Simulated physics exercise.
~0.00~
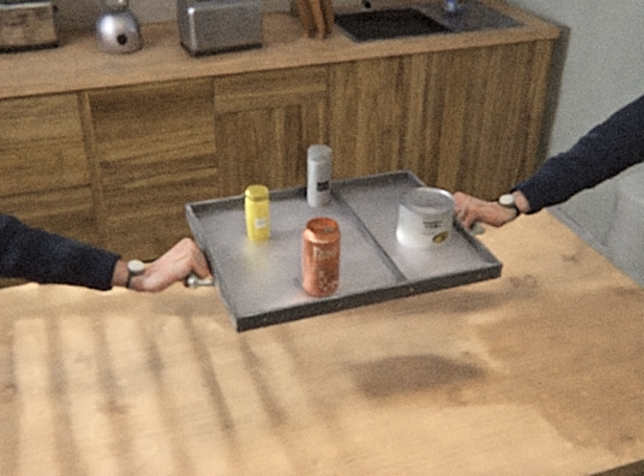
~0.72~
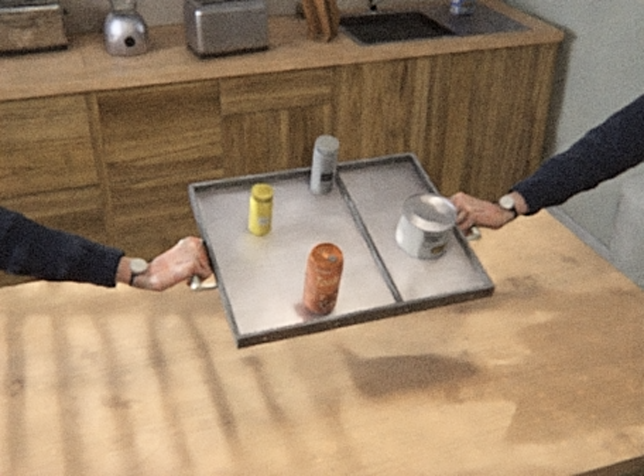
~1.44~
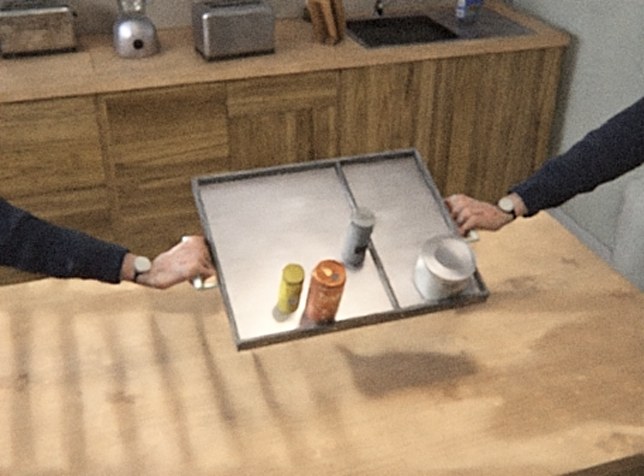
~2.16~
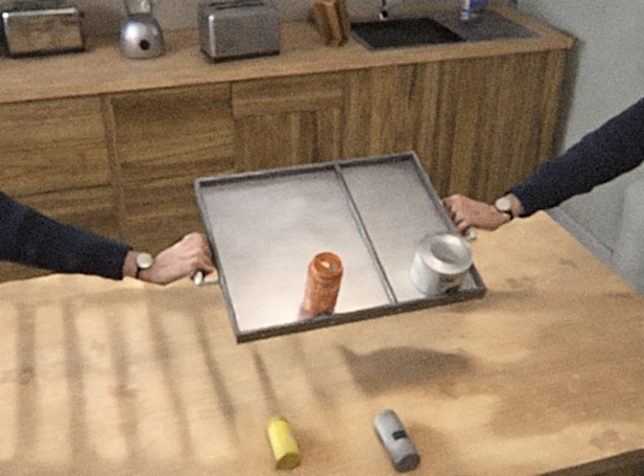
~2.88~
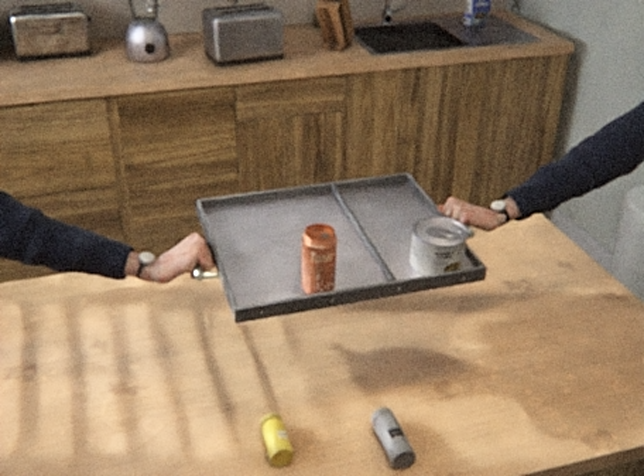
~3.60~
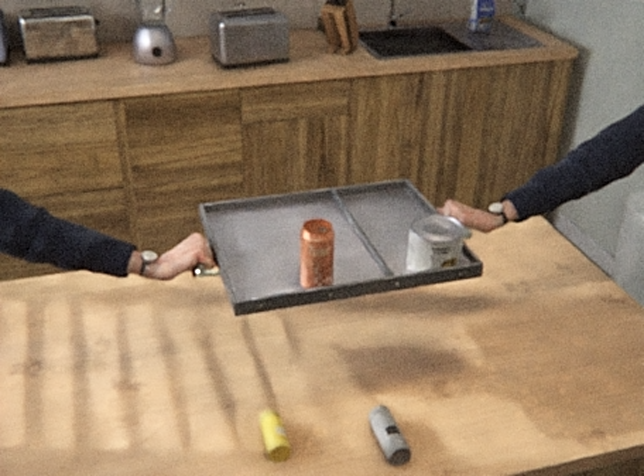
In a kitchen, two hands hold a grey serving tray above a wooden table, carrying a yellow shaker, a grey shaker, an orange can and a white tub. The hands tip the tray so its near edge drops, and the items start to lean and shift forward. Both shakers slide down to the near side, close to the orange can, while the white tub moves toward the near rim. The two shakers then go off the tray and land on the table. The tray swings back to level, with the can upright, the tub still aboard and both shakers lying on their sides below.
